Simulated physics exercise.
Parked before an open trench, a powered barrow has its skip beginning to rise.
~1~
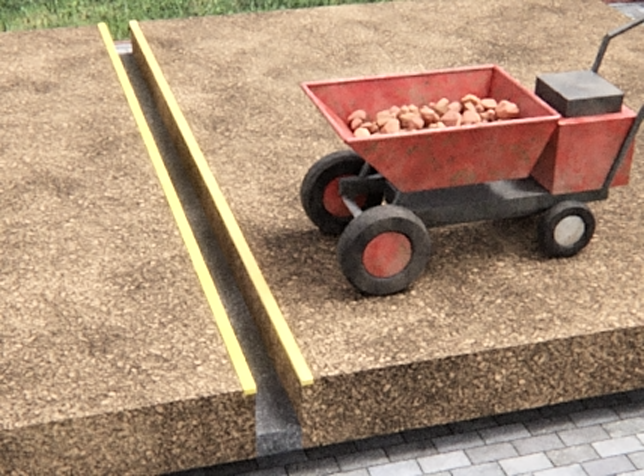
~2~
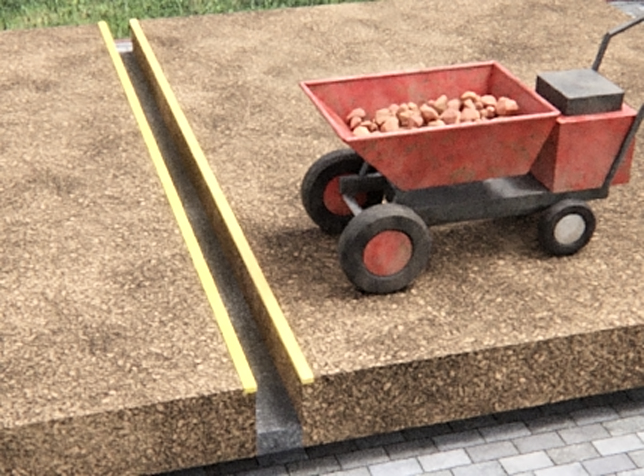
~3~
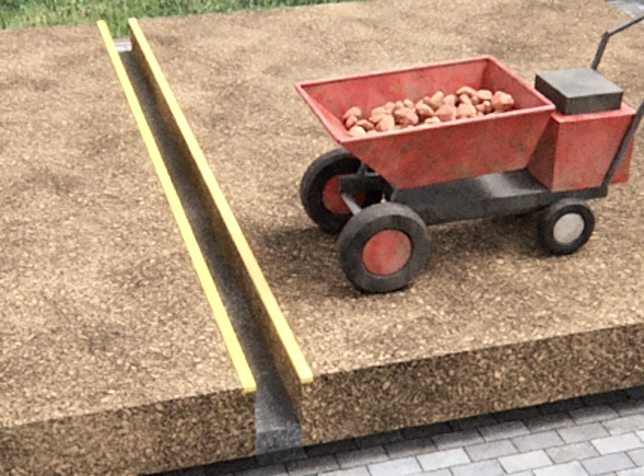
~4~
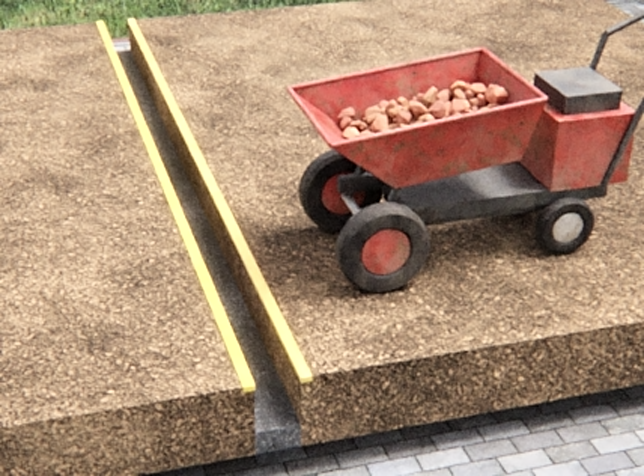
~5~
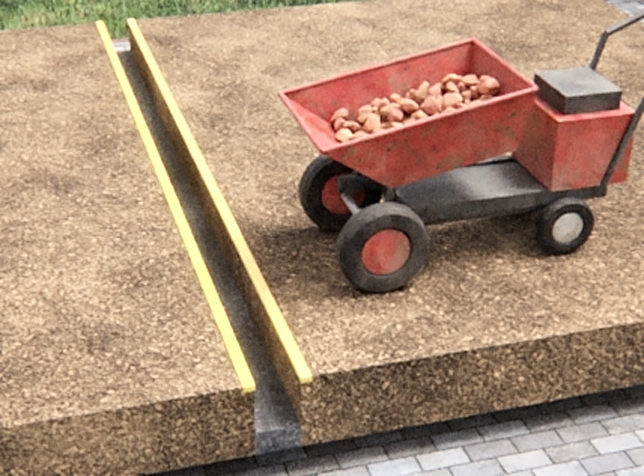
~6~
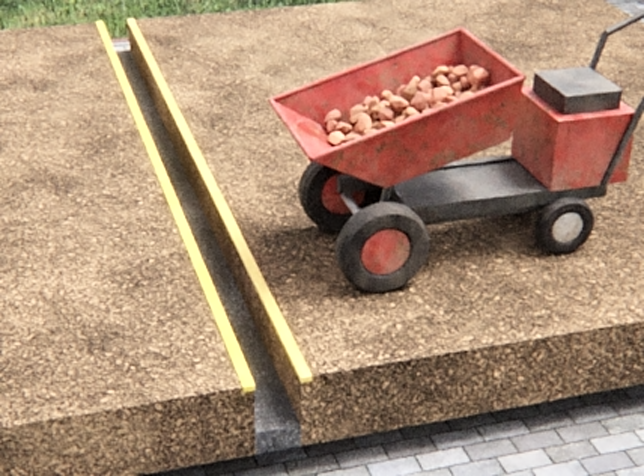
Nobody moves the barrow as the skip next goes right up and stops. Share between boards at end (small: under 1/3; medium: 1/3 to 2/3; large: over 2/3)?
Medium.
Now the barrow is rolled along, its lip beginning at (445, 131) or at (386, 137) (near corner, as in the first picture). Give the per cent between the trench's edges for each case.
First spot: About 40 percent; second spot: About 70 percent.
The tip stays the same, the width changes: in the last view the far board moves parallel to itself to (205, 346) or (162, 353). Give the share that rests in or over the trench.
The first case gives close to 80 per cent and the second close to 100 per cent.
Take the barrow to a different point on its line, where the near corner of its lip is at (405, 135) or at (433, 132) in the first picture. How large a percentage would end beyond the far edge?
Around 10 and 10 per cent respectively.
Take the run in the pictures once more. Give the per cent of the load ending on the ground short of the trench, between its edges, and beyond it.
Split - short: 0 percent, between: 40 percent, beyond: 60 percent.
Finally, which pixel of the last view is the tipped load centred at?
About (182, 274).
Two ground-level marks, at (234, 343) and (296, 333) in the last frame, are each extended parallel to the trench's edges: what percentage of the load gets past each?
About 60 percent, then about 100 percent.
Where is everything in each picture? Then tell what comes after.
Lip of the skip near (347, 141), level; top of the load near (443, 123), lumps of rubble; first edge of the trench near (287, 336); far edge near (232, 345), the trench under half as wide as the skip, and about as deep as wide, in the first picture.
Lip of the skip near (345, 141), level; top of the load near (442, 121), in the second picture.
Lip of the skip near (340, 142), tipped barely; top of the load near (463, 114), in the third picture.
Lip of the skip near (332, 146), tipped a little; top of the load near (463, 106), in the fourth picture.
Lip of the skip near (322, 151), tipped a little; top of the load near (455, 100), in the fifth picture.
Lip of the skip near (312, 159), tipped clearly; top of the load near (459, 100); first edge of the trench near (285, 334); far edge near (231, 342), in the sixth picture.
Shortly afterwards, skip tipped steeply; the whole lot in the skip.
Next, skip tipped right over; the bulk in the skip; a little in or heaped over the trench; a little beyond it; only a few falling.
Some moments later, skip tipped right over; near a third in or heaped over the trench; near two thirds beyond it.
In the end, skip tipped right over; near a third in or heaped over the trench; near two thirds beyond it.
